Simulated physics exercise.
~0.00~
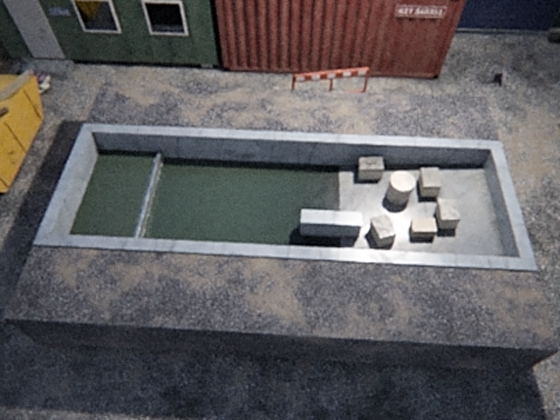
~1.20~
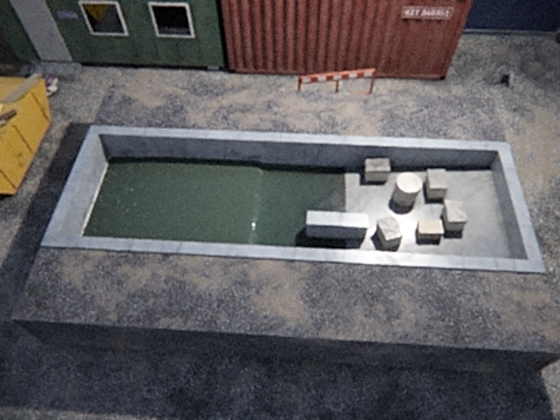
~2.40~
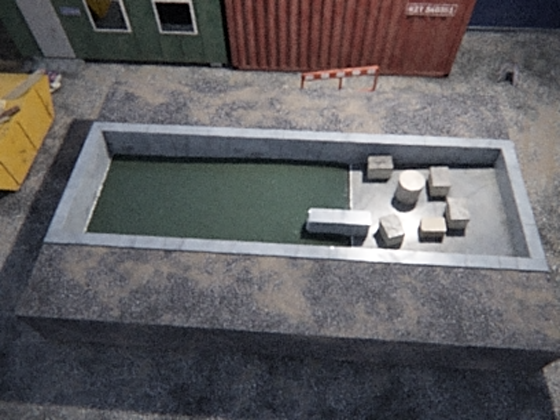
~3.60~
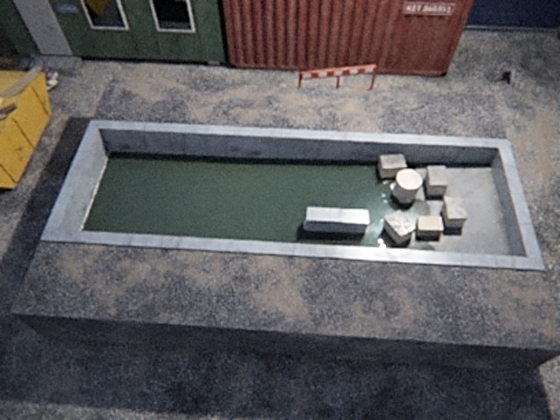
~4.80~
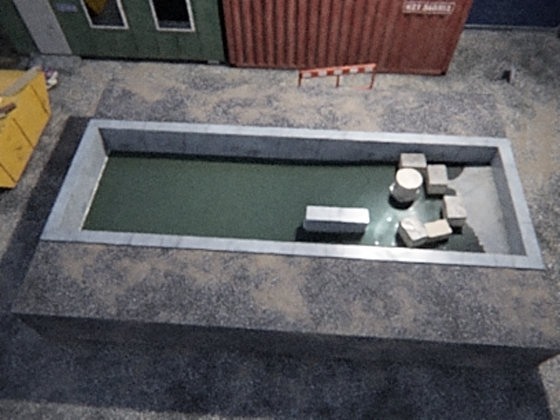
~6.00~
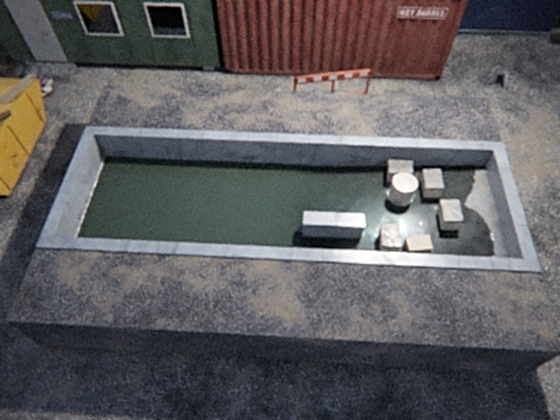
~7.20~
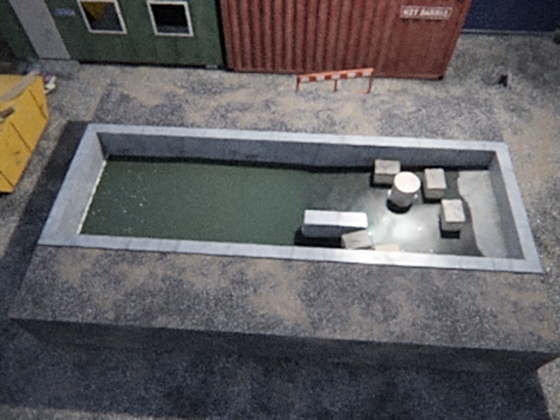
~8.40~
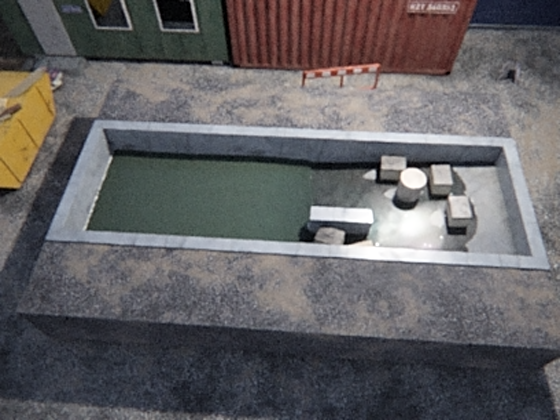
At first, green water lies in a long concrete basin, with a thin barrier near its left end and pale boxes around a drum on the bare slope at the right. The barrier disappears, and a surge travels right past the long pale block. Water spreads up the slope among the boxes, nudging several to the right while the drum and long block stay put. Then the water draws back, carrying boxes at the near side leftward. It ends with one beside the long block near the front wall, while others remain around the drum on the wet slope.
